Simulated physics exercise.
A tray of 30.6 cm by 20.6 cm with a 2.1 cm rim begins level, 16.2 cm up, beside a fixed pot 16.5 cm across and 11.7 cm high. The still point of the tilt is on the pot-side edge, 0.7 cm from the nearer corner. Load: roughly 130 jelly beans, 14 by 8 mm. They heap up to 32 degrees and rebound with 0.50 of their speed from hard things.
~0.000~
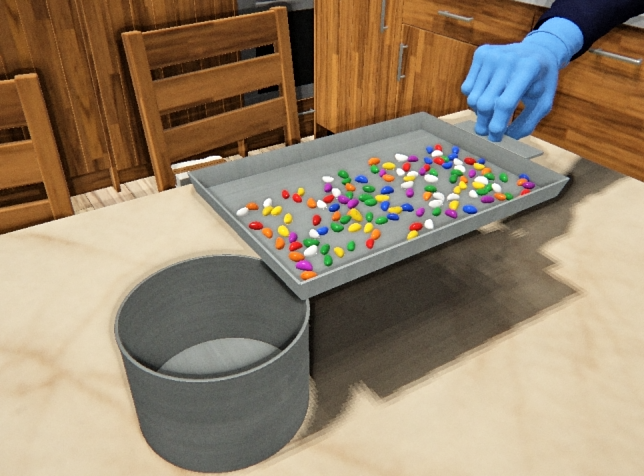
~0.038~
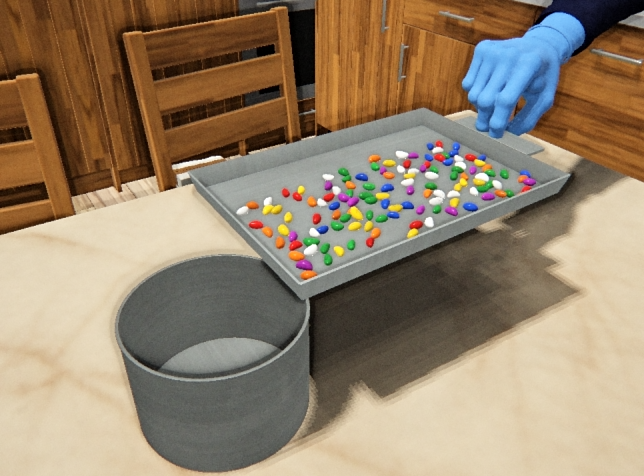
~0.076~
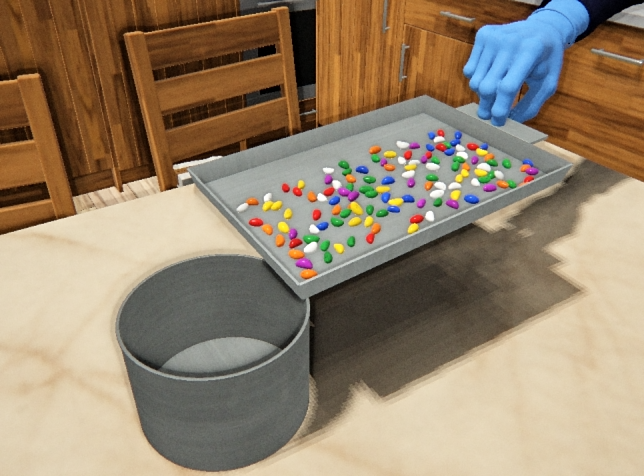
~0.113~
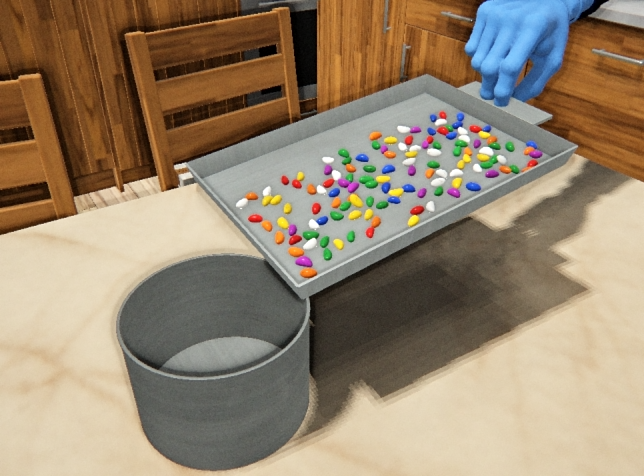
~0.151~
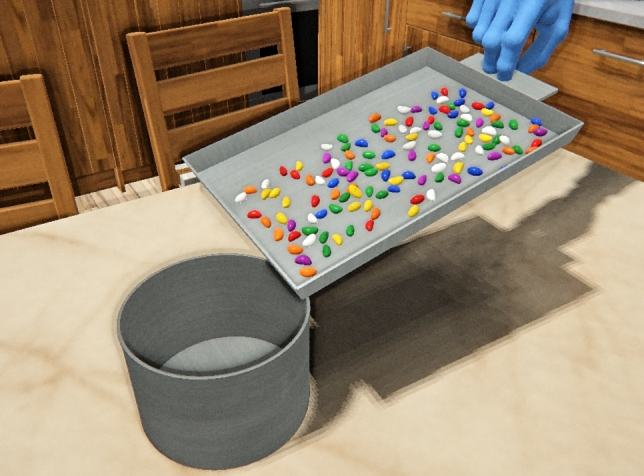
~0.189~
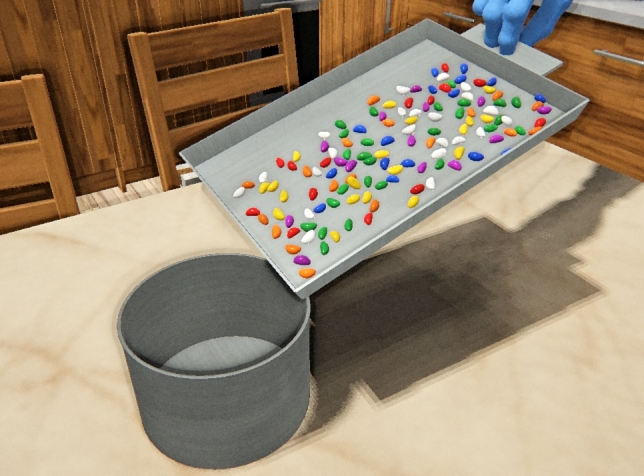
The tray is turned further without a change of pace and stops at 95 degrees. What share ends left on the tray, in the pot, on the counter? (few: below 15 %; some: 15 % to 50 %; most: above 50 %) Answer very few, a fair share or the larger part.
Tray: Very few, pot: A fair share, counter: The larger part.
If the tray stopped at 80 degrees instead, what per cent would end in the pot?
It would be near 25 per cent.
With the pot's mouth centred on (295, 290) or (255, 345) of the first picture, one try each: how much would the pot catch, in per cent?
About 0 and 90 per cent.
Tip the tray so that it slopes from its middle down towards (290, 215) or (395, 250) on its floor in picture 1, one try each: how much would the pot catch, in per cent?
About 75 and 0 per cent.
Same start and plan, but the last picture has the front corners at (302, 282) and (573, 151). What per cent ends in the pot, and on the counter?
Pot 0, counter 100.
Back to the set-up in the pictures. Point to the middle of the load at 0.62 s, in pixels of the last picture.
At about (267, 295).
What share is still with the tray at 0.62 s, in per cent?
Roughly 80 per cent.
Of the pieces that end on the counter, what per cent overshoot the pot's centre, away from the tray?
About 90 per cent.
After 0.45 s, tilt 57 degrees; the tray holds 100 %, the pot 0 %.
After 0.62 s, tilt 82 degrees; the tray holds 80 %, the pot 0 %.
After 0.92 s, tilt 95 degrees; the tray holds 5 %, the pot 25 %.
In the end, at 2.3 s, tray 0 %, pot 25 %, counter 75 %.
